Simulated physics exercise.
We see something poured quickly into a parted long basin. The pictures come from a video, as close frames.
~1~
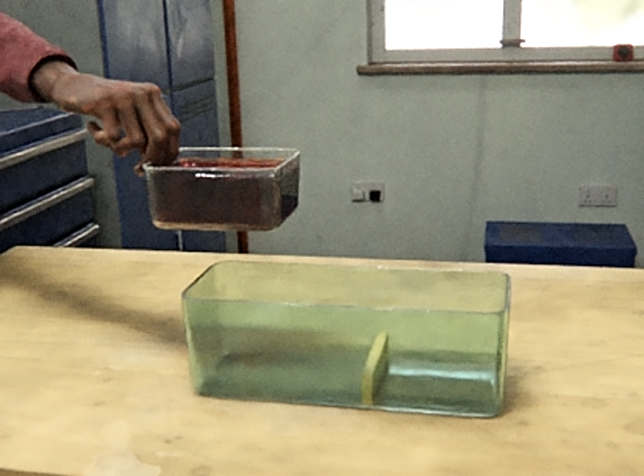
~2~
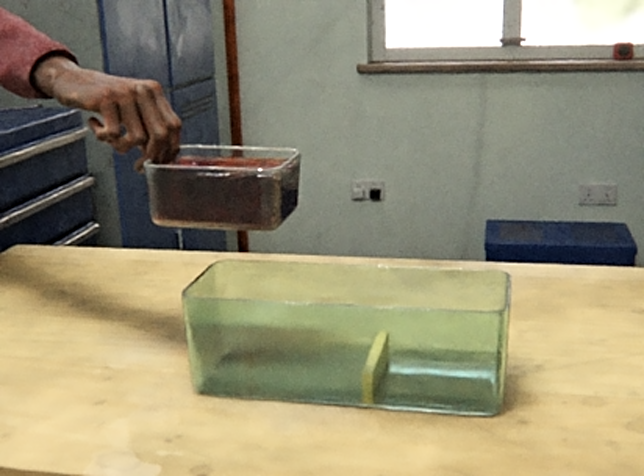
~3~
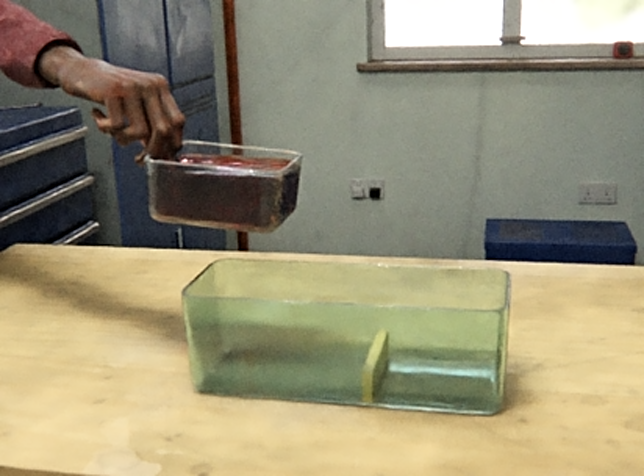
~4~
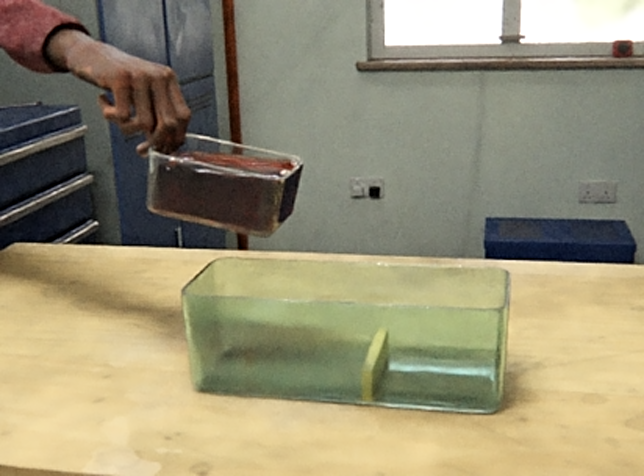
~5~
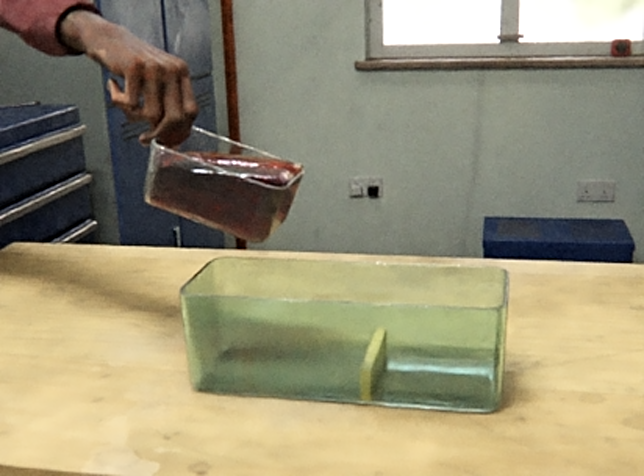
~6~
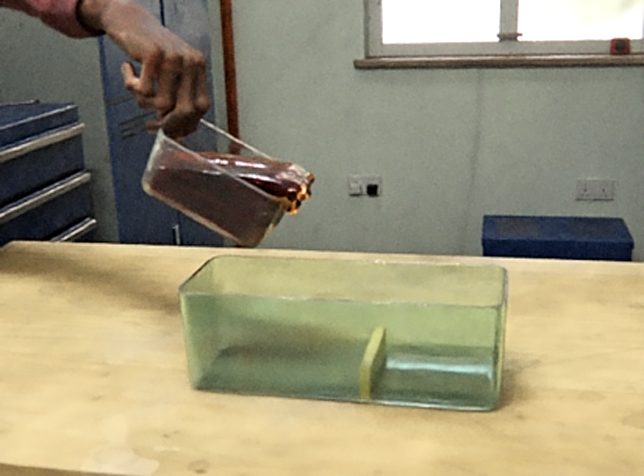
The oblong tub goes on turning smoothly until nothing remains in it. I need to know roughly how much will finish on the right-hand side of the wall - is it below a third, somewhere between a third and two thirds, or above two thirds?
Expect below a third of it there.
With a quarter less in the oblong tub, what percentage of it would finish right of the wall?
Result: Around 10 per cent.
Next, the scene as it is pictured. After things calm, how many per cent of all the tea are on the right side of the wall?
Share approx. 20 per cent.
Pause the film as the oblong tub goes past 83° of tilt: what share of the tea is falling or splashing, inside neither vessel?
Around 30 percent.
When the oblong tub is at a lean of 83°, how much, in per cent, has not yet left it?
My estimate is close to 20 percent remaining.
A moment on, the oblong tub is tipped on its side and 20 per cent is still to pour, 35 is left of the wall and 9 right of it.
Next, the oblong tub is tipped right over and 5 per cent is still to pour, 64 is left of the wall and 16 right of it.
Then the oblong tub is tipped right over and 1 per cent is still to pour, 68 is left of the wall and 19 right of it.
Later the oblong tub is tipped right over and 0 per cent is still to pour, 67 is left of the wall and 21 right of it.
Finally, 67 per cent lies left of the wall, 22 right of it and 11 outside.
